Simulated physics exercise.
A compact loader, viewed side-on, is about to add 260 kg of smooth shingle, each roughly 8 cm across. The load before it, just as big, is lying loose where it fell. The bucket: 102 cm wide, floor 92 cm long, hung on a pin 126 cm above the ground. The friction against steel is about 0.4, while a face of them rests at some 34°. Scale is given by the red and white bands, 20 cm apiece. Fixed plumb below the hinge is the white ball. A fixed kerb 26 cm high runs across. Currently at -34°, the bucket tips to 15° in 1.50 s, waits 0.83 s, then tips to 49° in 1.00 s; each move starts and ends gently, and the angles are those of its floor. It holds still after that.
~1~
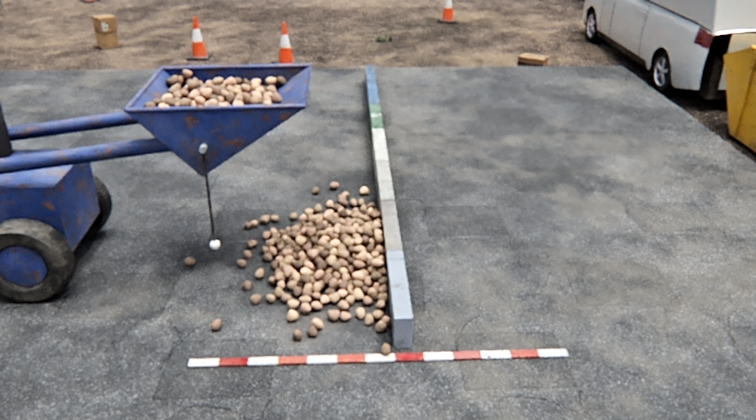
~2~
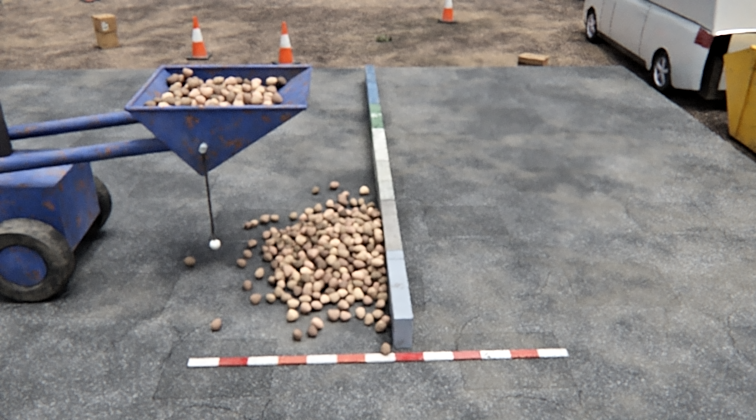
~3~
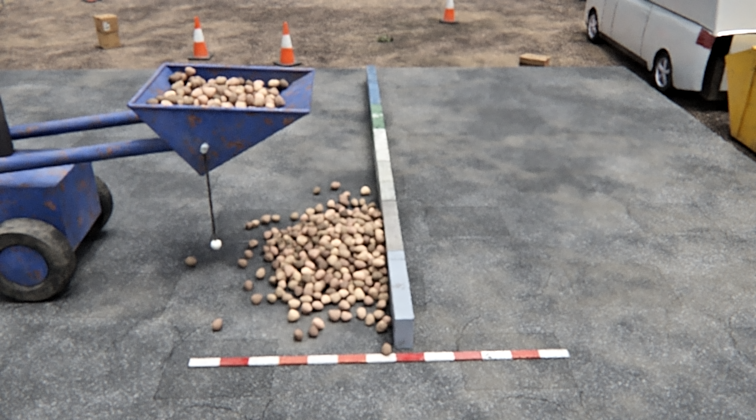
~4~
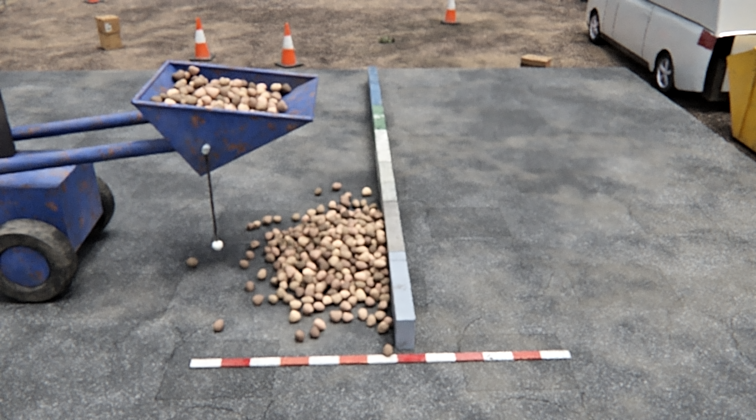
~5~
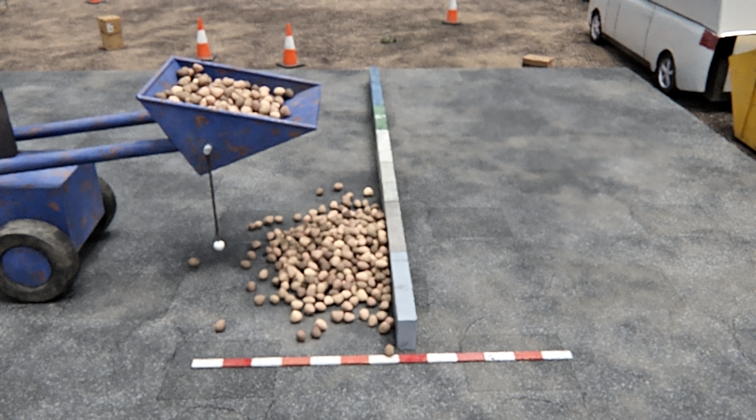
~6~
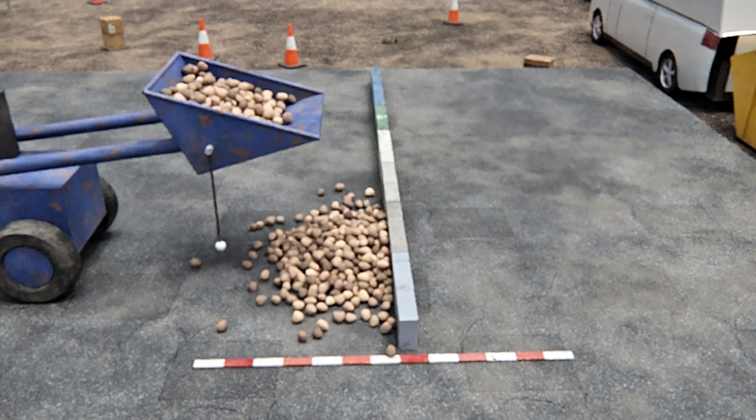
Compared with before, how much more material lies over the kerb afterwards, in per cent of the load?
Some 0 per cent of a load more.
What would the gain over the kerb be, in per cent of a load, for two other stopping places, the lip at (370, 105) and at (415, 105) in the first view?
Some 50 percent first and 90 percent second.
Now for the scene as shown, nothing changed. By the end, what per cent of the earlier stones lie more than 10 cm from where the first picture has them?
Near 10 per cent, I reckon.
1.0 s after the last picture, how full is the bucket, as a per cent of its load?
It holds some 95 percent.
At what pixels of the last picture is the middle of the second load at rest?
Roughly at (344, 242) in the last picture.
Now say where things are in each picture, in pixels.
In the first frame, the bucket is at -34°, its lip at (305, 106); the top of the load is at (197, 84). The earlier load is highest near (346, 238), 20 cm above ground level, 100 % on this side of the kerb.
The second frame shows lip at (306, 108), floor tilted -33°, highest stones at (197, 84).
The third frame shows lip at (309, 112), floor tilted -31°, highest stones at (196, 83).
In the fourth frame, the bucket is at -27°, its lip at (313, 120); the top of the load is at (195, 82).
In the fifth frame, the bucket is at -22°, its lip at (316, 128); the top of the load is at (189, 78).
In the sixth frame, the bucket is at -17°, its lip at (319, 138); the top of the load is at (193, 76).
Then, 0.5 s after the last picture the floor is at 7°; in per cent of one load, 100 in the bucket, 100 on this side of the kerb; the foremost stones are at (385, 255).
Then, 1.0 s after the last picture the floor is at 15°; in per cent of one load, 97 in the bucket, 103 on this side of the kerb; the foremost stones are at (385, 255).
Then, 3.2 s after the last picture the floor is at 49°; in per cent of one load, 0 in the bucket, 200 on this side of the kerb; the foremost stones are at (400, 221).
Then, 5.8 s after the last picture the floor is at 49°; in per cent of one load, 0 in the bucket, 200 on this side of the kerb; the foremost stones are at (400, 221). Net gain over the kerb, 0.
